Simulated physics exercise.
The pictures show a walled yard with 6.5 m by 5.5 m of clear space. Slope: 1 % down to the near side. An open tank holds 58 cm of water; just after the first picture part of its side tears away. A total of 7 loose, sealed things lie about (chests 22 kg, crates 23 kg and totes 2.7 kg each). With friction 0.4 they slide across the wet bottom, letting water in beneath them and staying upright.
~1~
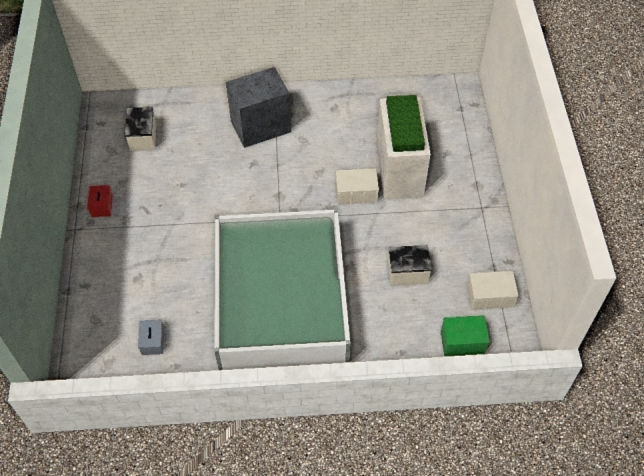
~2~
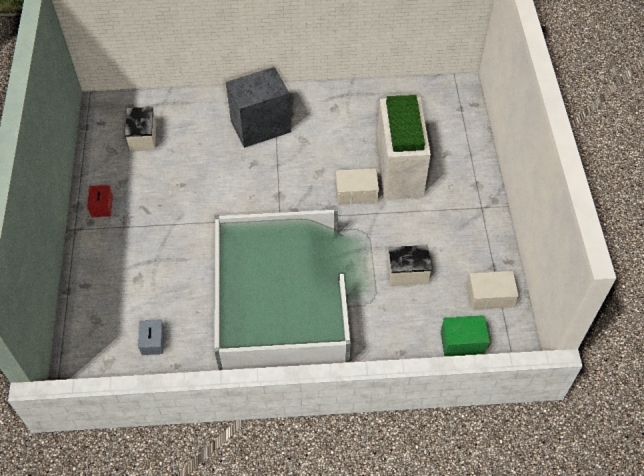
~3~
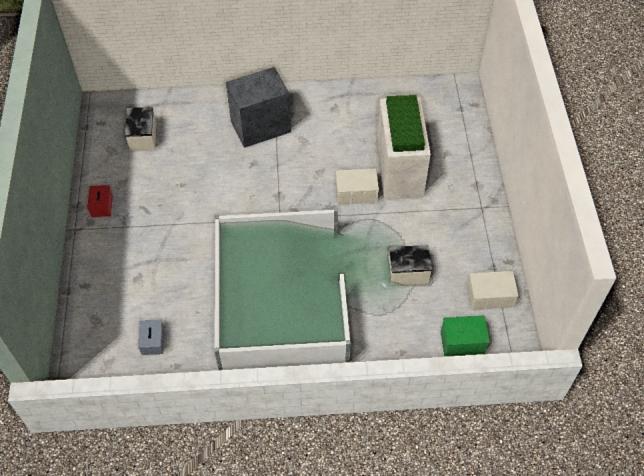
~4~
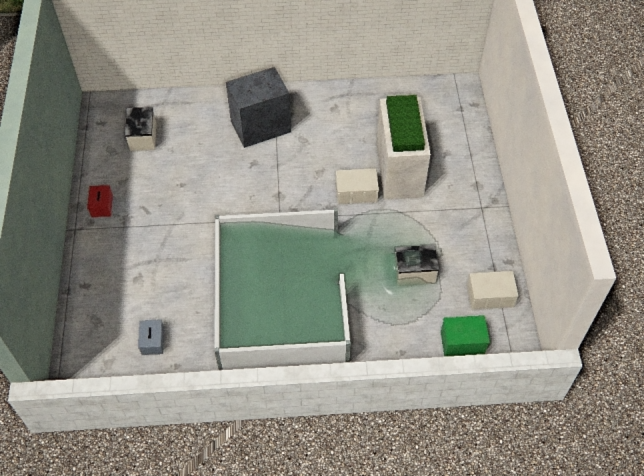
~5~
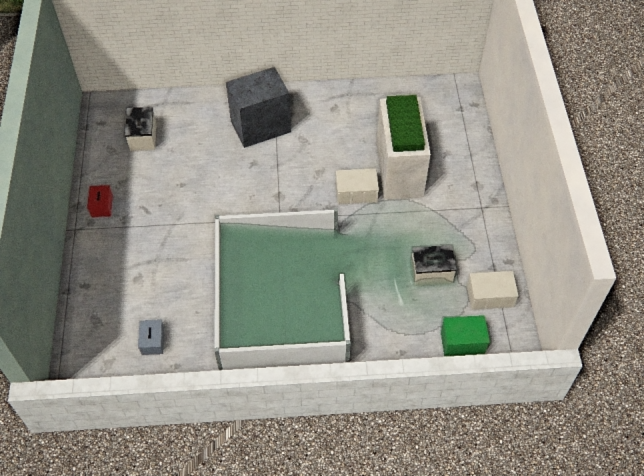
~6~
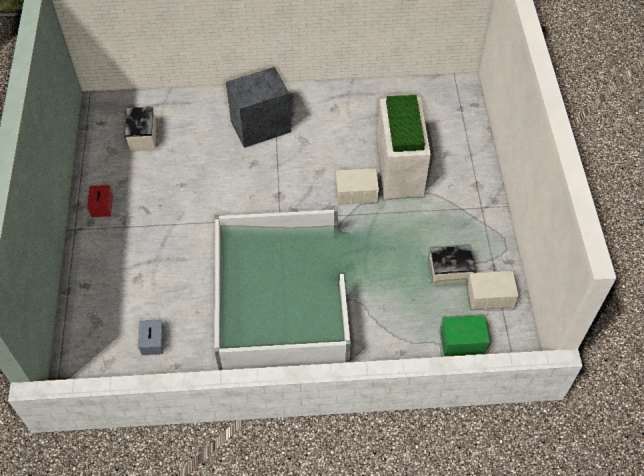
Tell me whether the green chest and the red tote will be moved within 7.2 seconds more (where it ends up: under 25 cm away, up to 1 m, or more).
I'd say the green chest goes a long distance. I'd say the red tote remains almost still.
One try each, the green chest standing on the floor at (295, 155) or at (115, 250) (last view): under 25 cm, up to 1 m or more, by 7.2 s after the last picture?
Nearly still; nearly still.
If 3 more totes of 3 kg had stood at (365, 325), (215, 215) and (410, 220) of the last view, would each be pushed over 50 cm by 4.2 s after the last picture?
In the order listed: Across the line; behind the line; across the line.
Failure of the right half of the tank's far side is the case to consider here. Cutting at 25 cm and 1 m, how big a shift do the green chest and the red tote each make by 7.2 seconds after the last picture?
The green chest remains where it was; the red tote is swept a long way.
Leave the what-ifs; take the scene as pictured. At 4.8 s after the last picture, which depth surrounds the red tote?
Around 0 cm.
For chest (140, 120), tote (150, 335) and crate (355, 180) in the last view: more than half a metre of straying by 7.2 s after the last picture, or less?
First one stayed inside, second one stayed inside, third one stayed inside.
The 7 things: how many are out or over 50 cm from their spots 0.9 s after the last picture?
1 in all.
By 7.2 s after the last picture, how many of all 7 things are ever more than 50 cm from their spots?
The total is 3.
Then, 0.9 s after the last picture the green chest is near (470, 343), 0.2 m from its start, aground; the red tote is near (99, 196), 0.0 m from its start, aground; 1 afloat.
Then, 2.8 s after the last picture the green chest is near (372, 327), 1.2 m from its start, aground; the red tote is near (99, 196), 0.0 m from its start, aground; 2 afloat.
Then, 4.8 s after the last picture the green chest is near (384, 262), 1.5 m from its start, afloat; the red tote is near (99, 196), 0.0 m from its start, aground; 3 afloat.
Then, 7.2 s after the last picture the green chest is near (463, 223), 1.7 m from its start, aground; the red tote is near (99, 196), 0.0 m from its start, aground; 1 afloat.
